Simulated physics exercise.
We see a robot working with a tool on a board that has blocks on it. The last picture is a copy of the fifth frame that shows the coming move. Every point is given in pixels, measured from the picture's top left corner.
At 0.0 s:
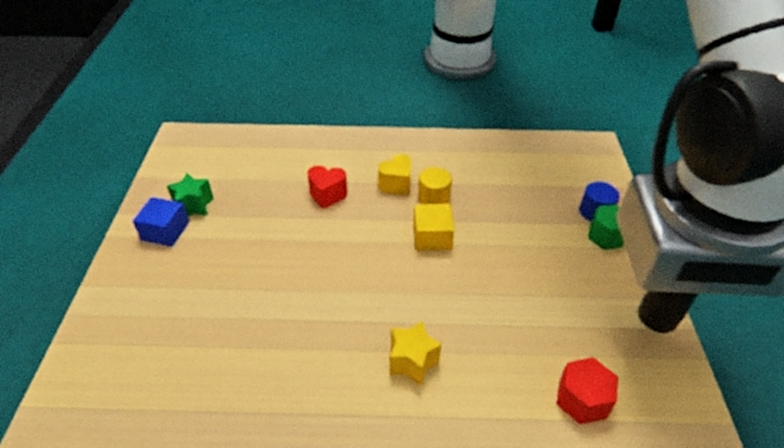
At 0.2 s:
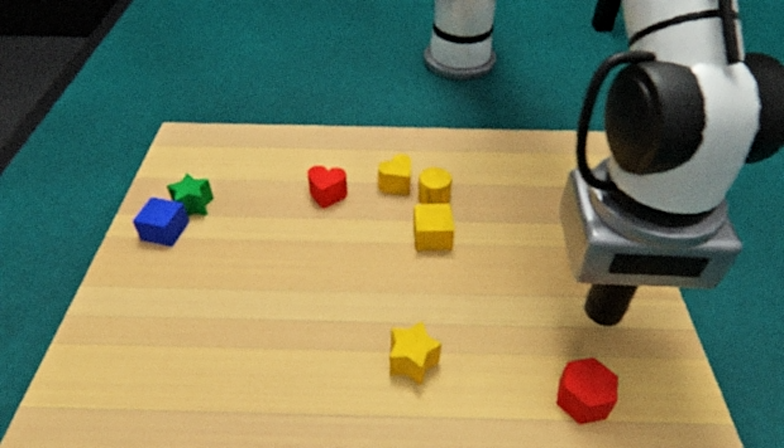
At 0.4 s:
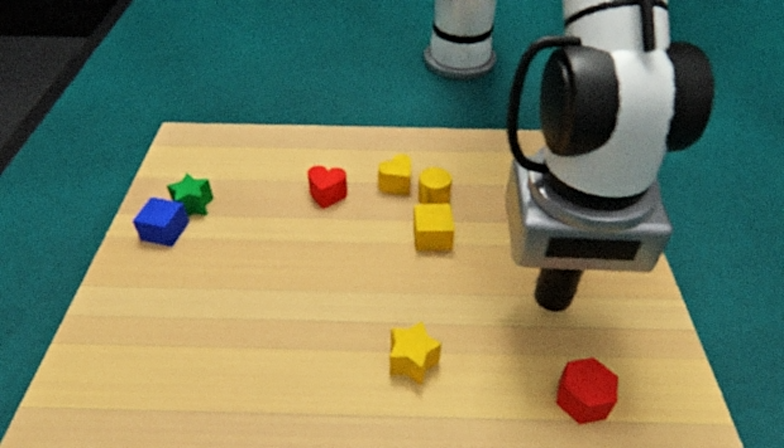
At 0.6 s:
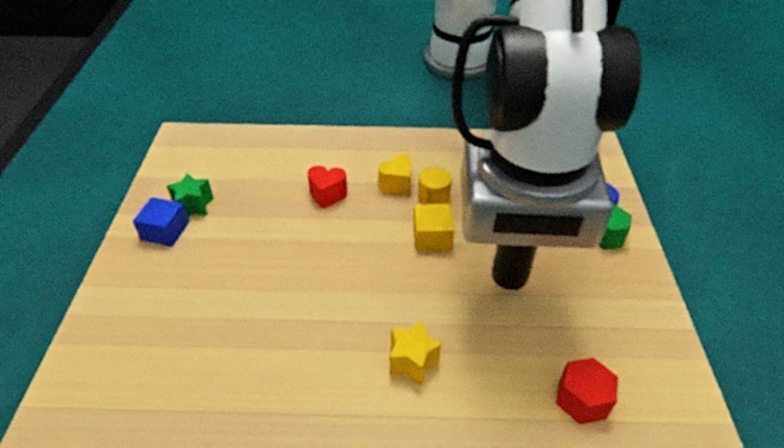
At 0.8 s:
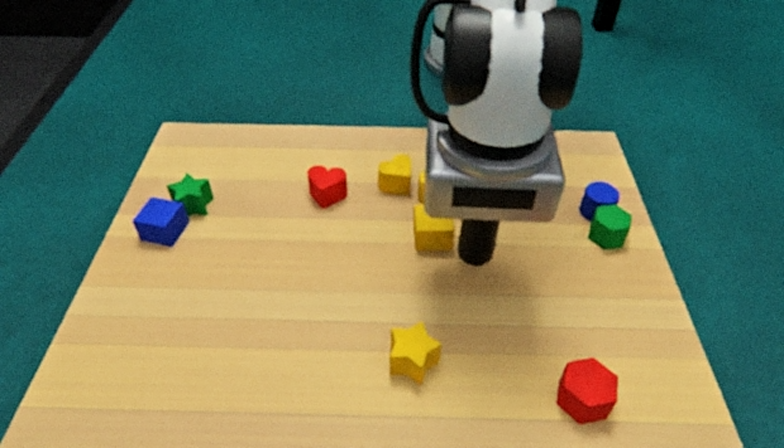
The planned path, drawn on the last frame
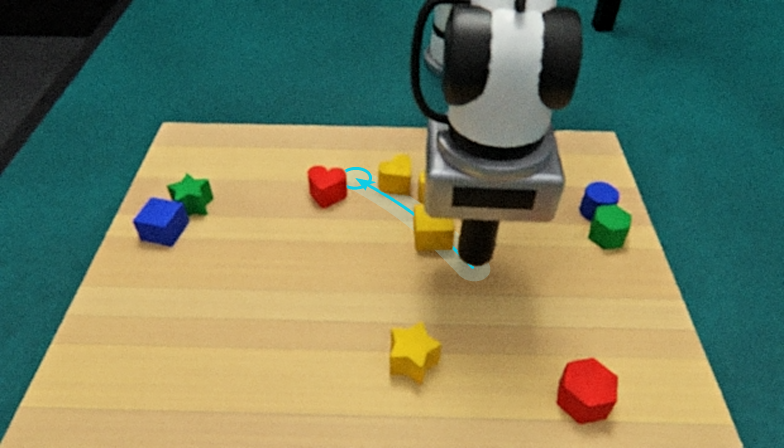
A light wooden board lies on a teal surface, seen from a fixed raised view facing a robot arm. A green star and blue block sit at left, a red heart and three yellow blocks near the upper middle, a yellow star and red hexagon lower down, and blue and green pieces at right. The arm sweeps its dark tool leftward and slightly back, nearing the yellow blocks, which stay still.
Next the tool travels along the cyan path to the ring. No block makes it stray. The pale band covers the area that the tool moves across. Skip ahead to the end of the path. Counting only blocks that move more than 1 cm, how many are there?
My prediction: No fewer than three blocks.
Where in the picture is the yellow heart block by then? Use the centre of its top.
The centre of its top will be at (387, 152).
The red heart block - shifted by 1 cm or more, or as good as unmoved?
The push reaches it.
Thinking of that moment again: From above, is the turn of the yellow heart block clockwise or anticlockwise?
It spins clockwise.
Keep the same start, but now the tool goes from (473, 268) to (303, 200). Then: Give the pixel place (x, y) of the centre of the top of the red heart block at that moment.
I expect it at (308, 160).
The drawn path runs from (473, 268) by way of (416, 216) to (356, 178).
What follows on the original path. One third of the way, tool (436, 217); yellow four-sided block (400, 197), turned 25° anticlockwise.
Two thirds of the way, tool (396, 187); yellow heart block (395, 162); yellow four-sided block (362, 183), turned 90° anticlockwise.
At the end, tool (355, 164); red heart block (292, 174), turned 75° anticlockwise; yellow heart block (387, 152), turned 50° clockwise; yellow four-sided block (322, 164), turned 110° anticlockwise; yellow circular block not moved.
